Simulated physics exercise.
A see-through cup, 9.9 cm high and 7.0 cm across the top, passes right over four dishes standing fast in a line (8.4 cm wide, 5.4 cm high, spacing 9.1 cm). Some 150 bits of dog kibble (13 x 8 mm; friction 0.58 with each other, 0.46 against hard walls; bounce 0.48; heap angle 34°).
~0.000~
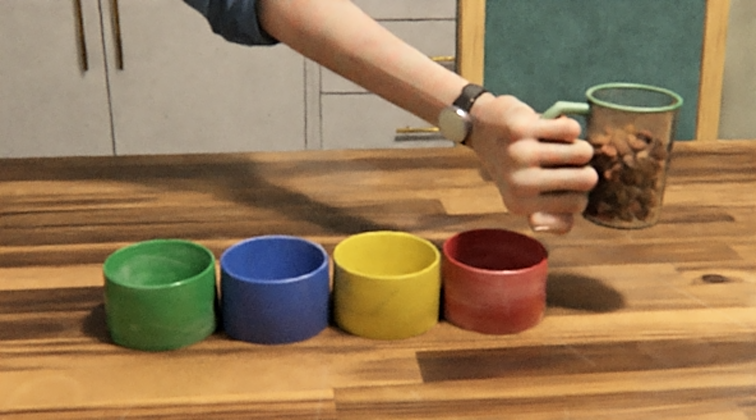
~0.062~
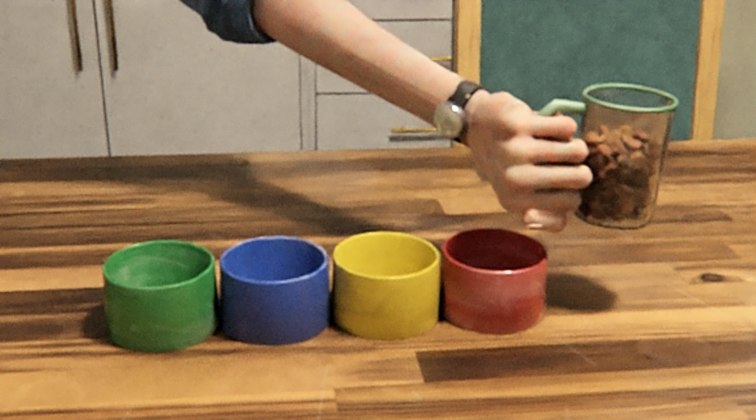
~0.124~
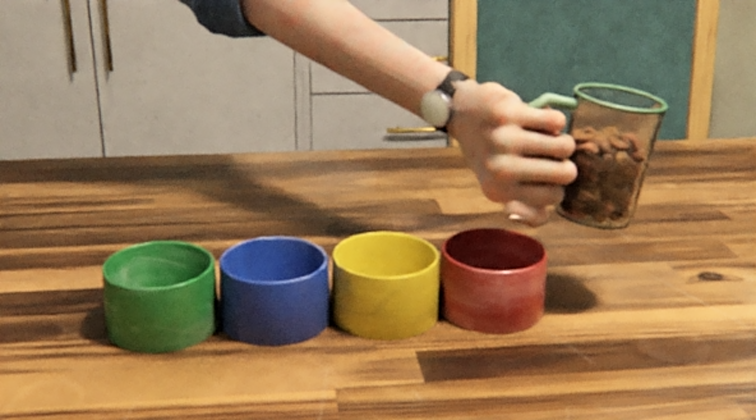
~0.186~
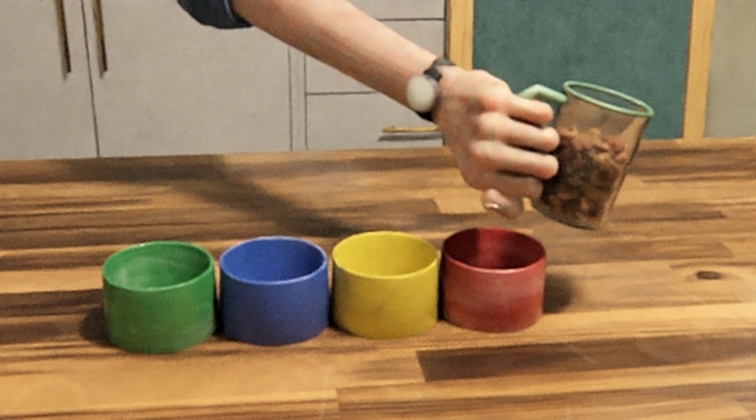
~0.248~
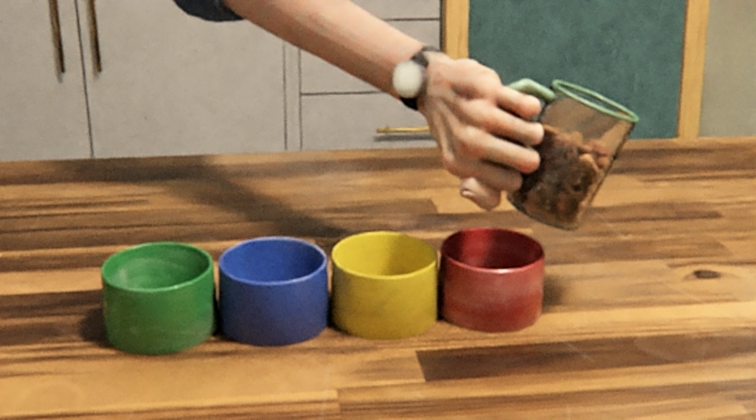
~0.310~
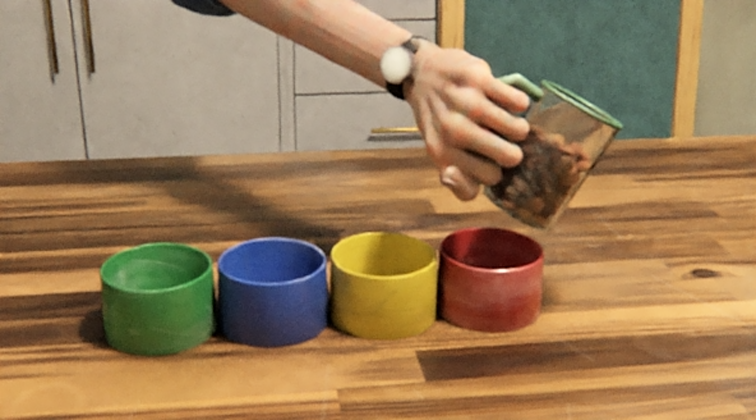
A hand moves a clear cup of brown pieces left above four dishes, tilting it rightward.
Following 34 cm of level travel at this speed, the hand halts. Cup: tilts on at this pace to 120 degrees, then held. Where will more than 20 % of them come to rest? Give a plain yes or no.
Red dish - no, blue dish - yes, green dish - no, yellow dish - yes, counter - no.
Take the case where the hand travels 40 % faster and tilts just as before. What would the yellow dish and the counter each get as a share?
Yellow 0, counter 0.
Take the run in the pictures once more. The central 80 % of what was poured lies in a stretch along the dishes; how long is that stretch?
12 cm, roughly.
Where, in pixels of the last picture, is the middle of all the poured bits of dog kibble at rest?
Approximately (297, 301) in the last view.
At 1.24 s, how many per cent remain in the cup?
My estimate is about 65 per cent.
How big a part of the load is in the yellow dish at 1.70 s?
By that moment it's near 35 percent.
After 0.87 s, tilt 91 degrees; cup holds 100 %.
After 1.24 s, tilt 120 degrees; cup holds 65 %, yellow 30 %.
Then, at 1.70 s, tilt 120 degrees; cup holds 5 %, blue 55 %, yellow 35 %.
At rest (2.3 s), red 0 %, blue 60 %, green 0 %, yellow 35 %, counter 10 %.
